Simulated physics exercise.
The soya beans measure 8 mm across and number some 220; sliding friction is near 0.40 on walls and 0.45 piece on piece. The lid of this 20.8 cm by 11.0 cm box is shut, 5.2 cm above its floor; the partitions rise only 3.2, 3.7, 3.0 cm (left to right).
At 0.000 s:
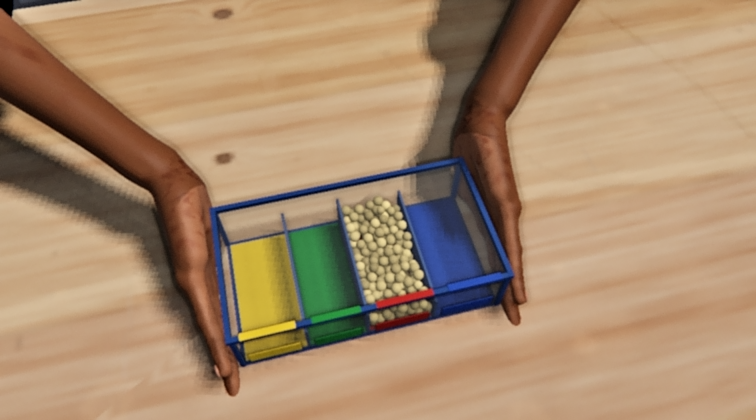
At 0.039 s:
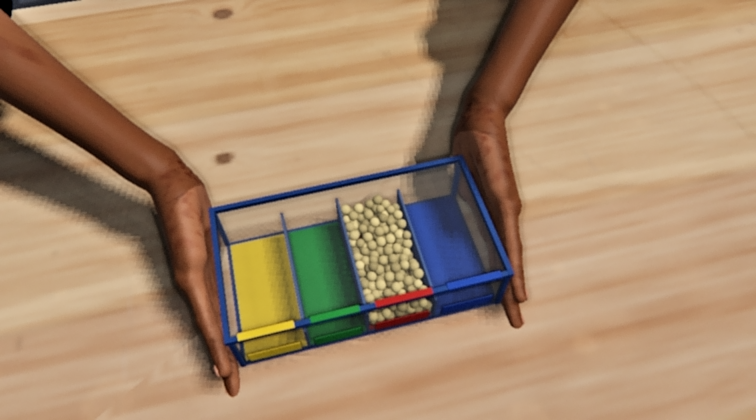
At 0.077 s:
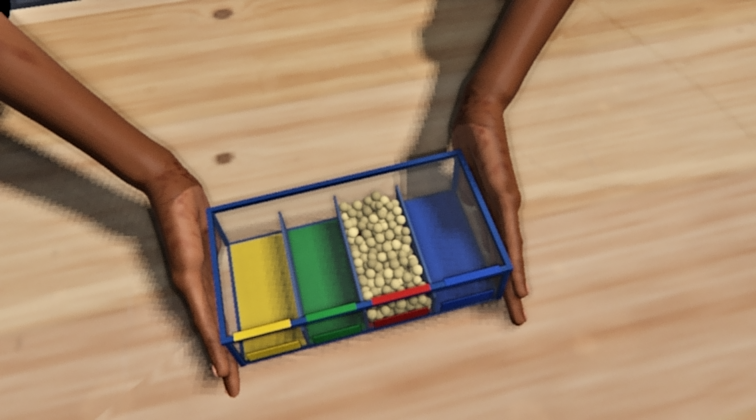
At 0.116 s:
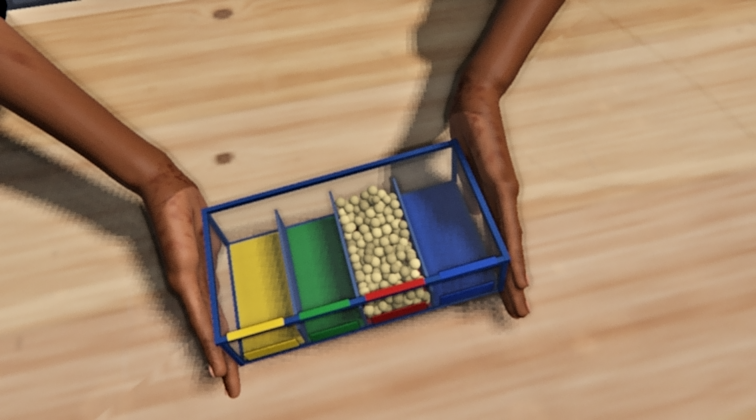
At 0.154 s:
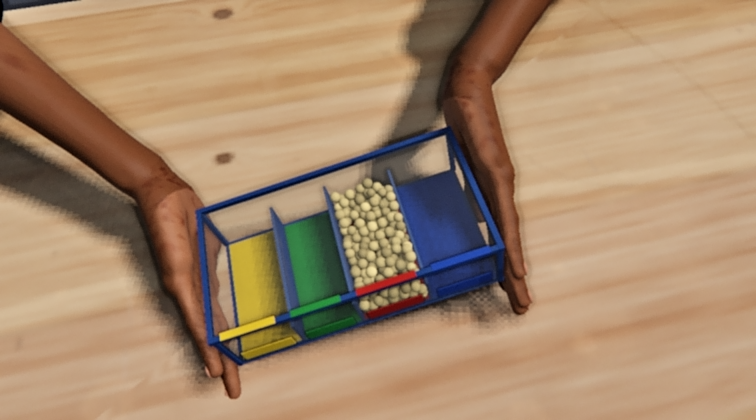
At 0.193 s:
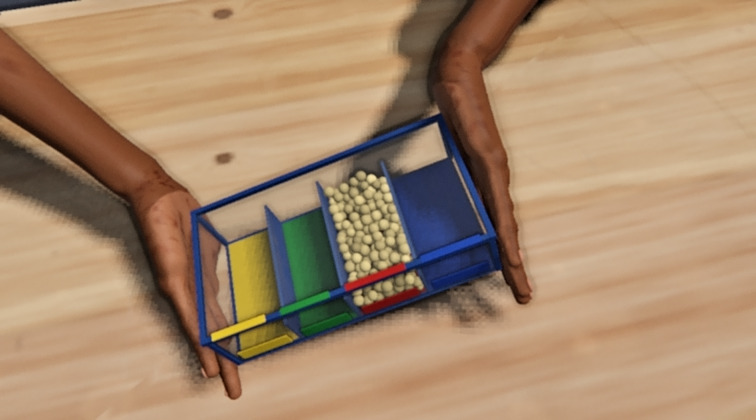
A clear box with yellow, green, red and blue sections, held between two hands, tilted gradually as its right side rose, while the pale beans stayed packed in the red section.
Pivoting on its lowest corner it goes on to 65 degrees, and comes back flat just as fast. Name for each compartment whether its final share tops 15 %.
Red: Yes, blue: No, green: No, yellow: No.
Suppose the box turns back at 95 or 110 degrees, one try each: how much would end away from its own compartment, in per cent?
Some 45 and 35 per cent.
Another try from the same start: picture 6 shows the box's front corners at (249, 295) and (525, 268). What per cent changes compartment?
Then about 20 per cent.
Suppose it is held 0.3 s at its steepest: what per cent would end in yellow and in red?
Yellow 5; red 90.
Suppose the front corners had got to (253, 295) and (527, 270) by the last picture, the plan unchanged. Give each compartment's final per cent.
Red 80; blue 20; green 0; yellow 0.
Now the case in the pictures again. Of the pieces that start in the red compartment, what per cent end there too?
About 90 per cent.
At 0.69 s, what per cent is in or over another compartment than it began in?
Roughly 5 per cent.
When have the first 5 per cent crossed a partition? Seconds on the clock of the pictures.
Near 0.70 s.
After 0.69 s, tilt 64 degrees; red 95 %, green 5 %.
After 1.02 s, tilt 26 degrees; red 90 %, green 5 %, yellow 5 %.
Then, at 1.44 s, tilt 0 degrees; red 90 %, green 5 %, yellow 5 %.
In the end, at 2.0 s, red 90 %, blue 0 %, green 5 %, yellow 5 %.
